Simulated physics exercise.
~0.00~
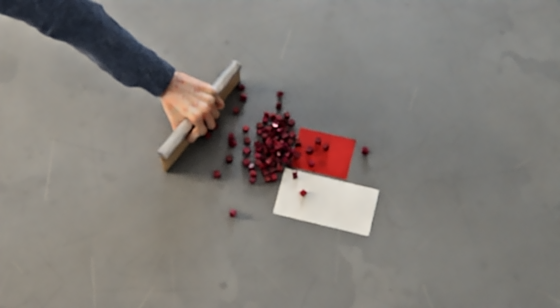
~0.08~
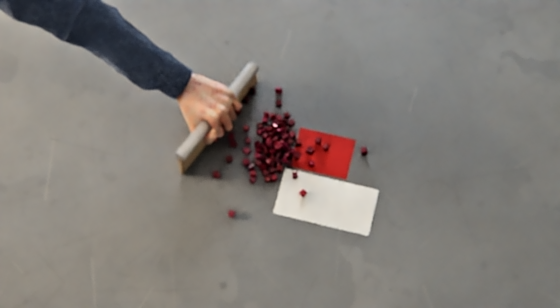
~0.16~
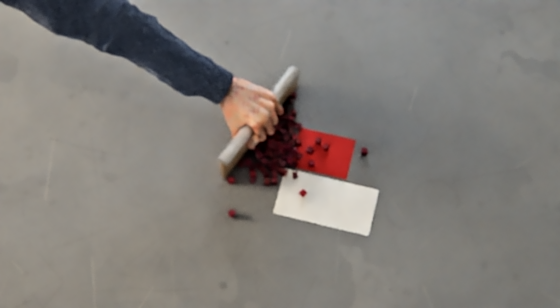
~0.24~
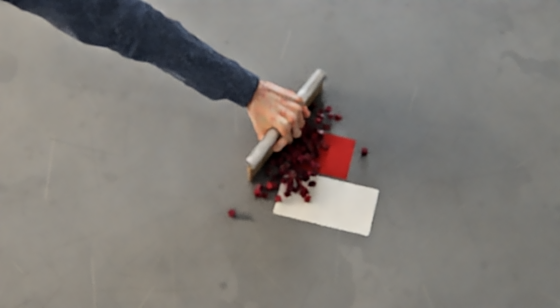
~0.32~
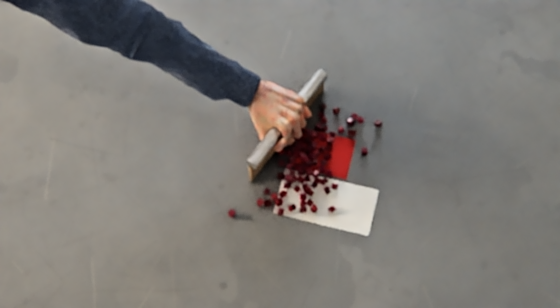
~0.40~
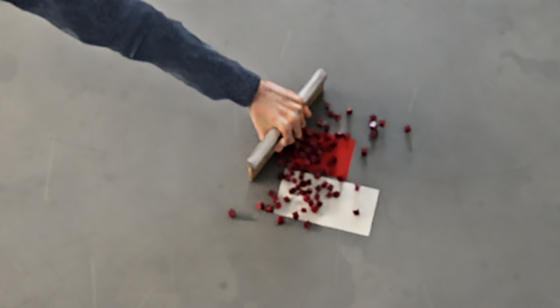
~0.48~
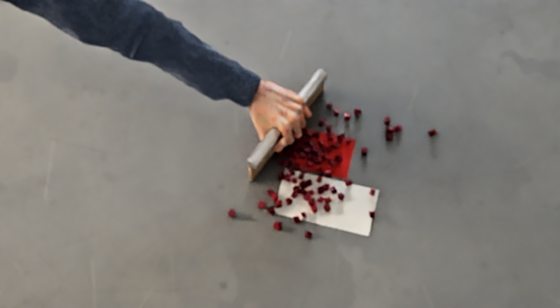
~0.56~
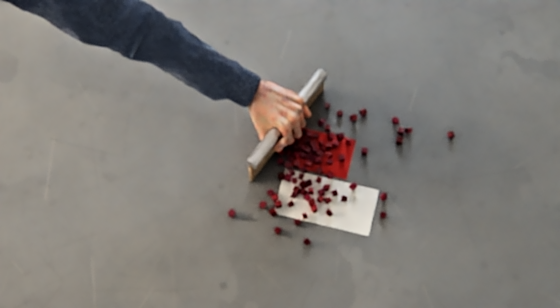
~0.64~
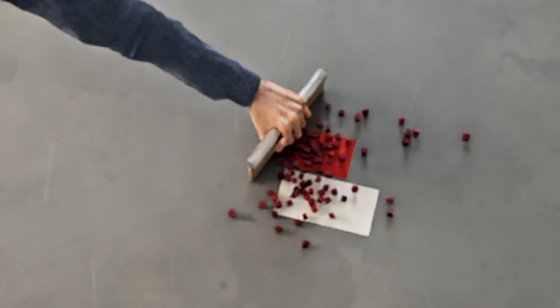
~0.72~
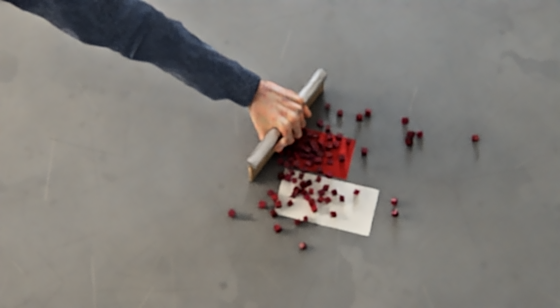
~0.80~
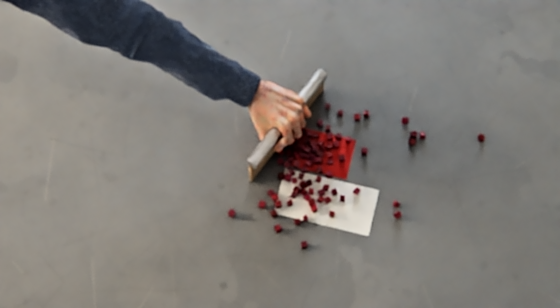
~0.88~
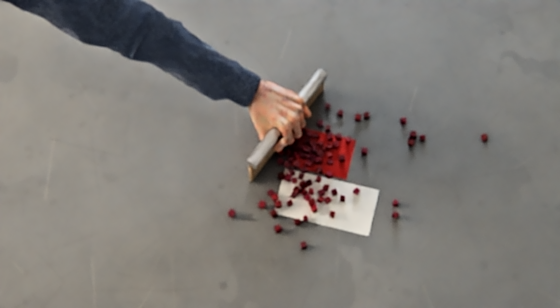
Hand pushing a scraper rightward into a pile of dark red cubes, then stopping as they scatter over red and white mats.
